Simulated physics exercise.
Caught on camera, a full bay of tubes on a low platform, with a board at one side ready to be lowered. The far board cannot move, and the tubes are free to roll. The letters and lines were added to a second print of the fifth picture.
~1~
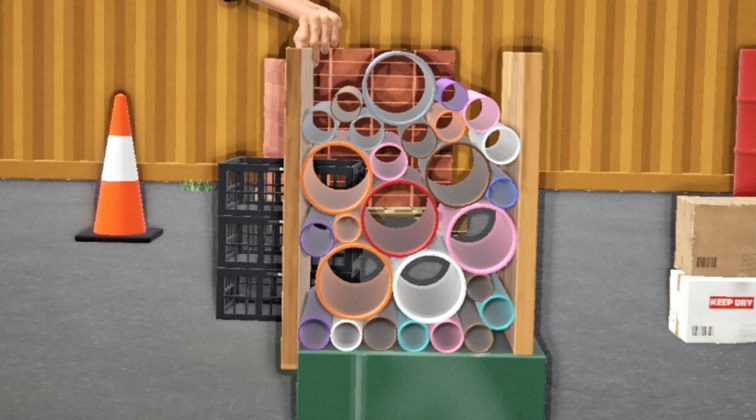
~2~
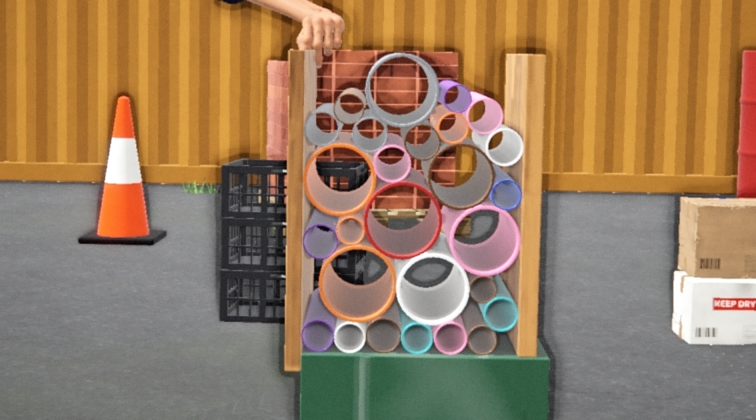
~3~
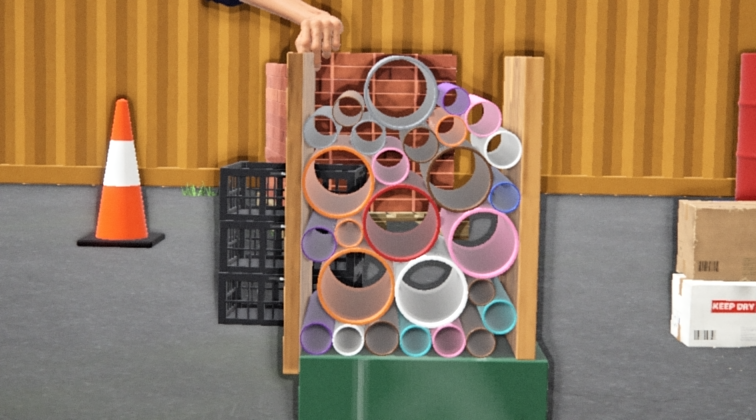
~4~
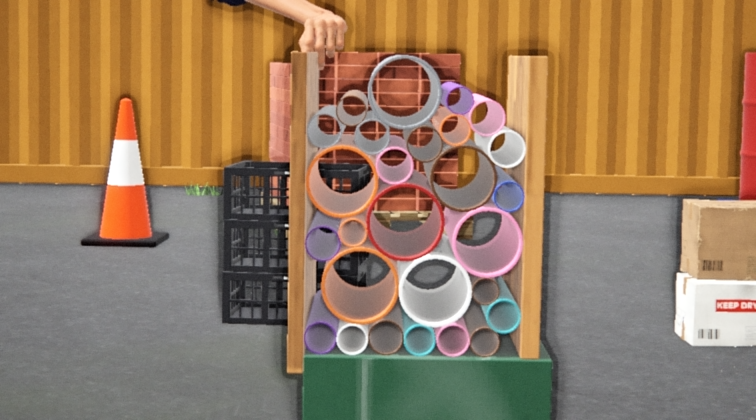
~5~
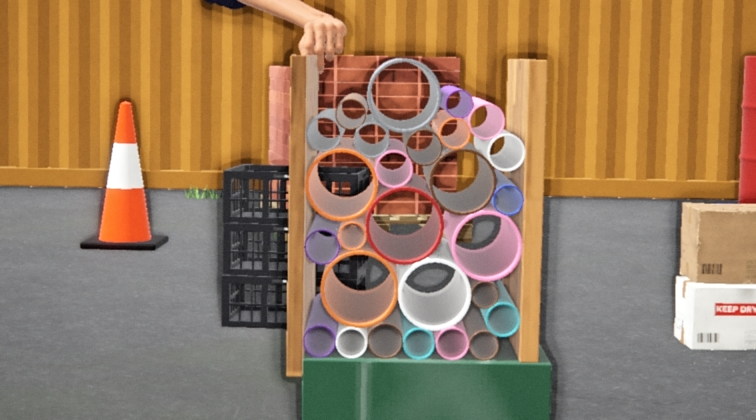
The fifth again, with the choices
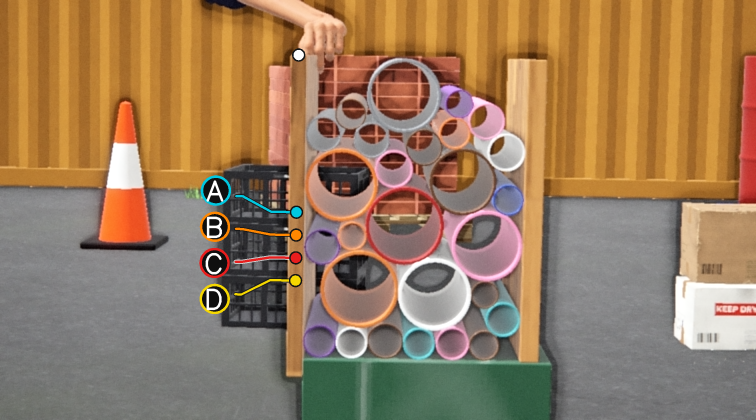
A hand at the upper left rests on top of the wooden side board and barely moves, while the whole view shifts very slightly. The stacked tubes of many colours stay in place between upright boards on the green platform, with the orange cone, black crates and boxes unchanged around them.
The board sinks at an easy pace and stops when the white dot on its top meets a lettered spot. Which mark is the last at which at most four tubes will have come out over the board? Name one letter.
Stop at A.
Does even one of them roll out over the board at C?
At C: Yes.
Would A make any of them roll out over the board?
Yes.
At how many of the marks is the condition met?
One of the four.
On the copy, A at (297, 212); B at (296, 235); C at (296, 258); D at (296, 280); the white dot at (299, 55).
On A. First, top of the board (306, 123).
Then, top of the board (305, 201).
Finally, top of the board (305, 212), two out over the board.
By contrast, B more than four out over the board; C more than four out over the board; D more than four out over the board.
